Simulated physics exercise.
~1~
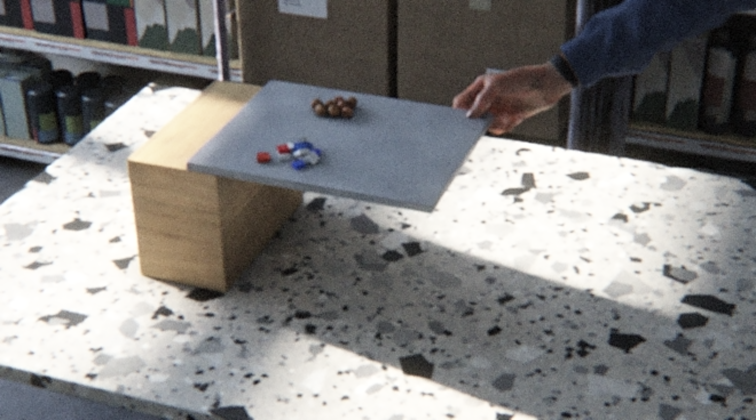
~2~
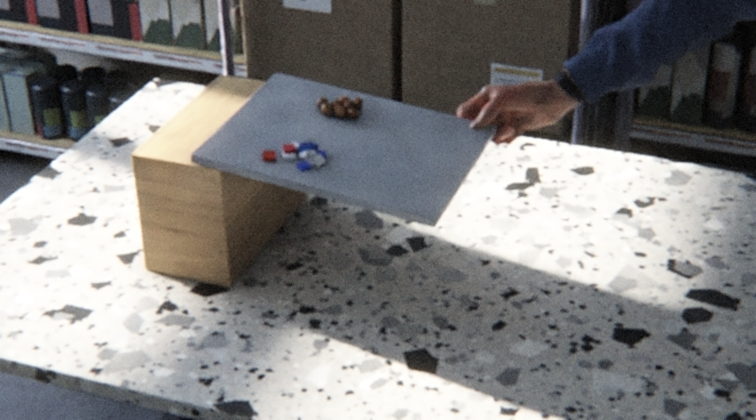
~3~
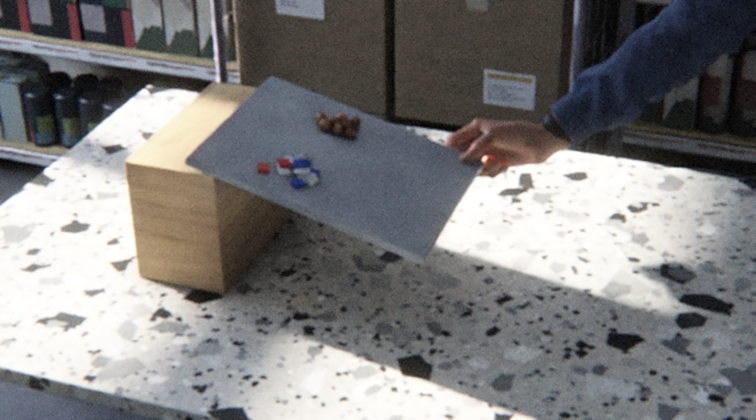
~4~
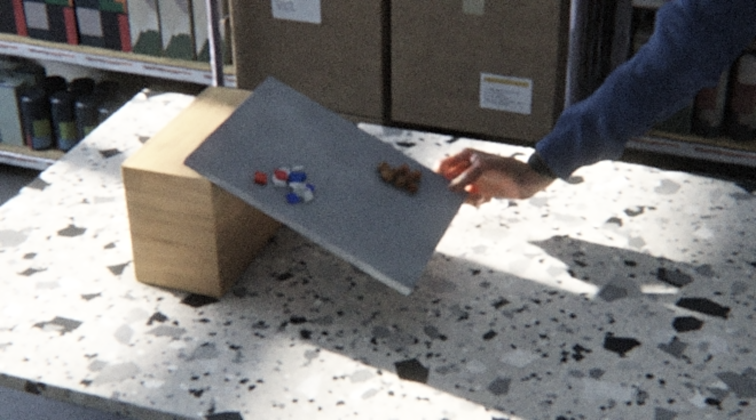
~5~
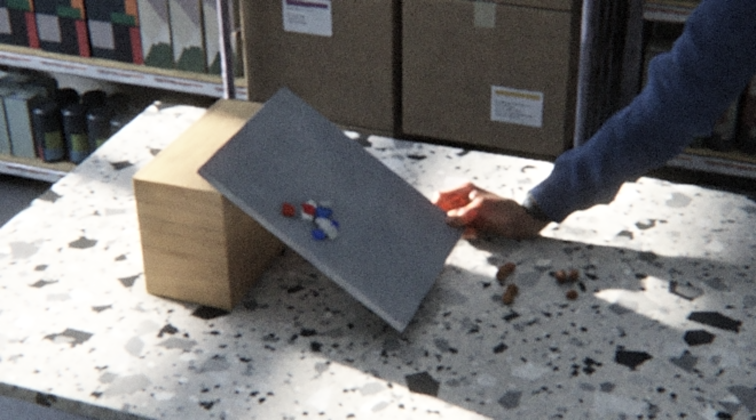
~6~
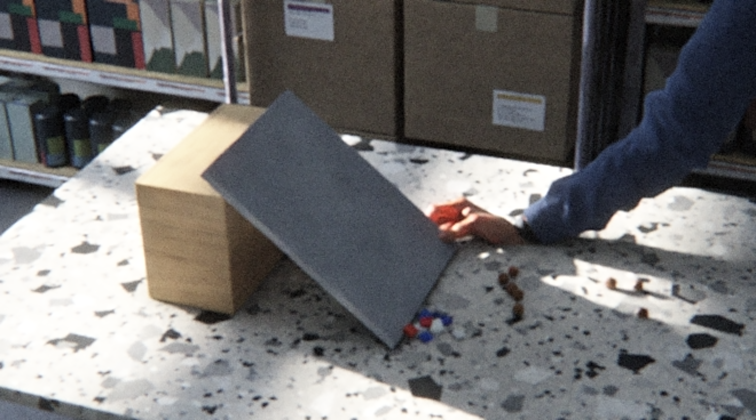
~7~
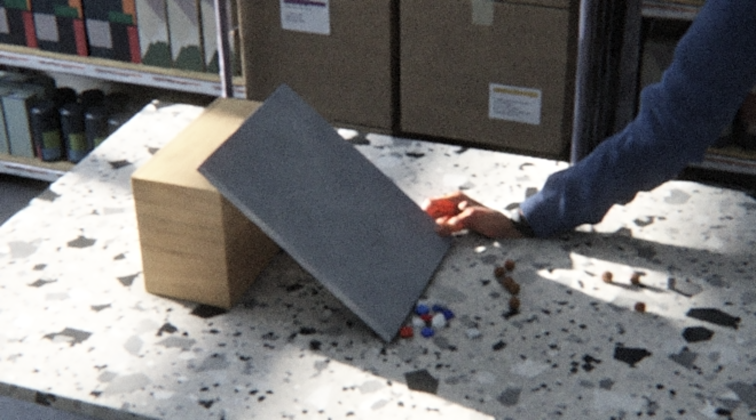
Hand lowering one end of a grey board, brown beads rolling off across the speckled table before colourful pieces slide to its foot.
